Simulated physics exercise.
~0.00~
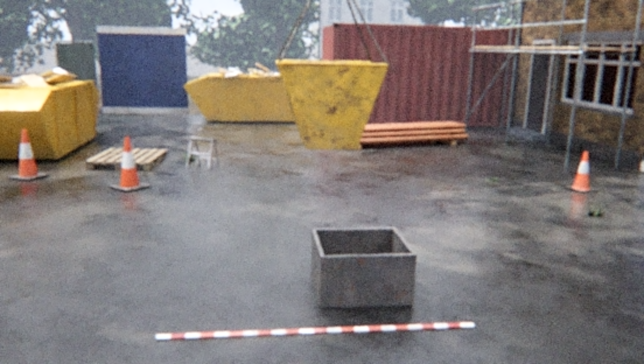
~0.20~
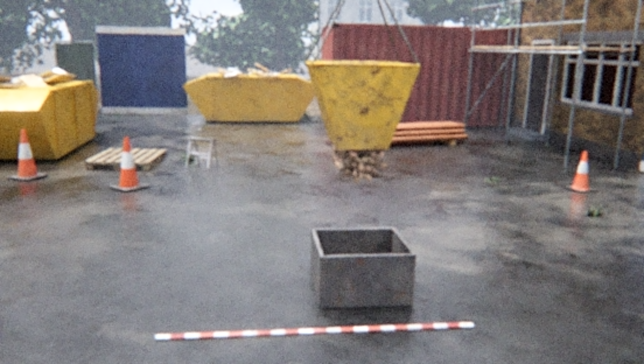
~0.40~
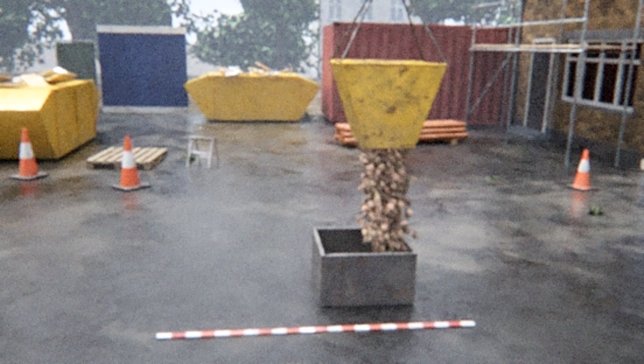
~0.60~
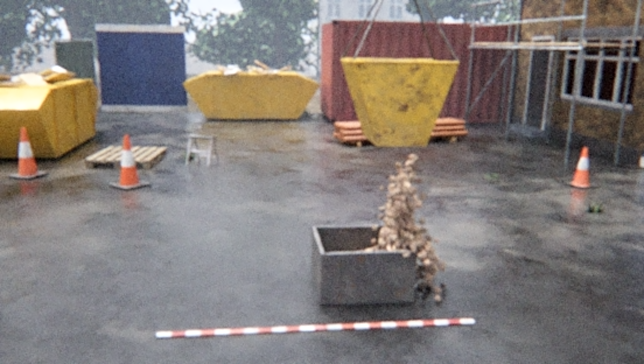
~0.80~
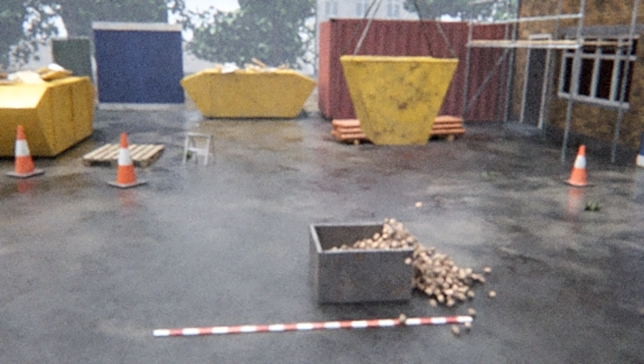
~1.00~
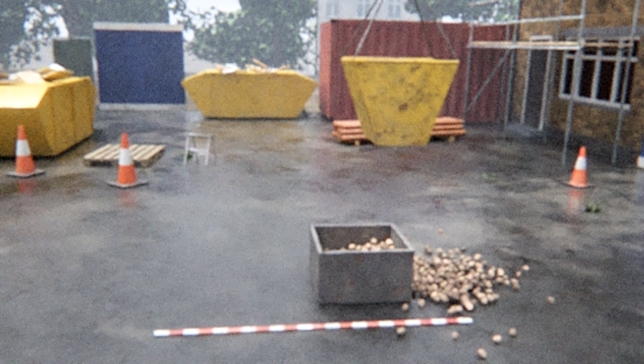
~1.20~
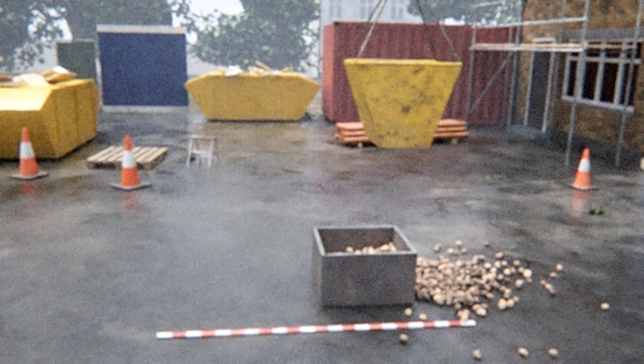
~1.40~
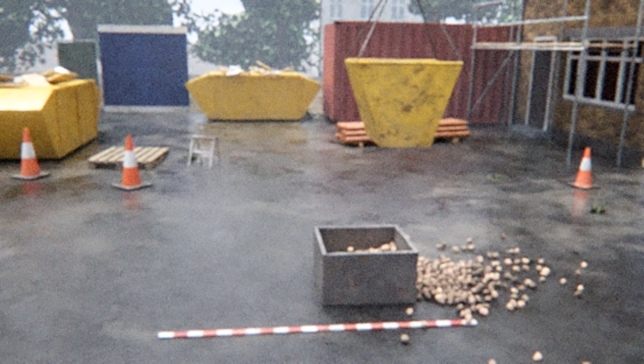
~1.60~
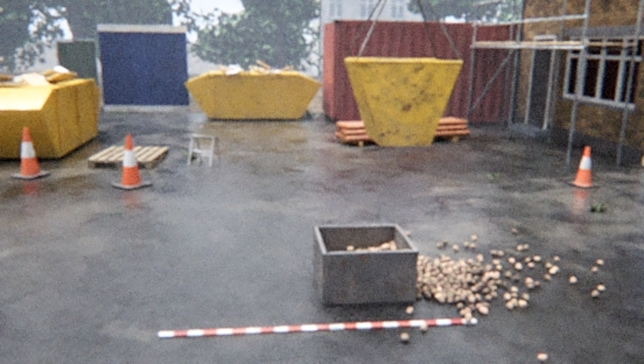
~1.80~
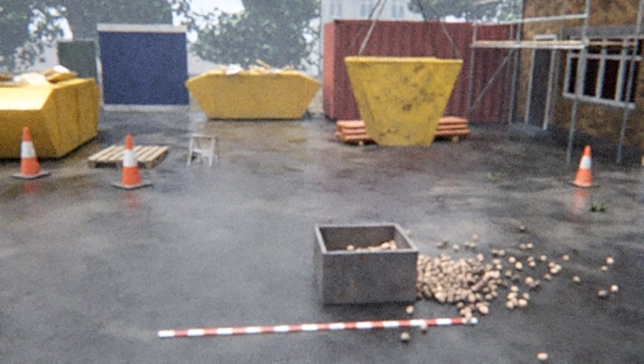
A yellow skip swings right, dropping round stones into a grey bin and onto the ground rightwards.
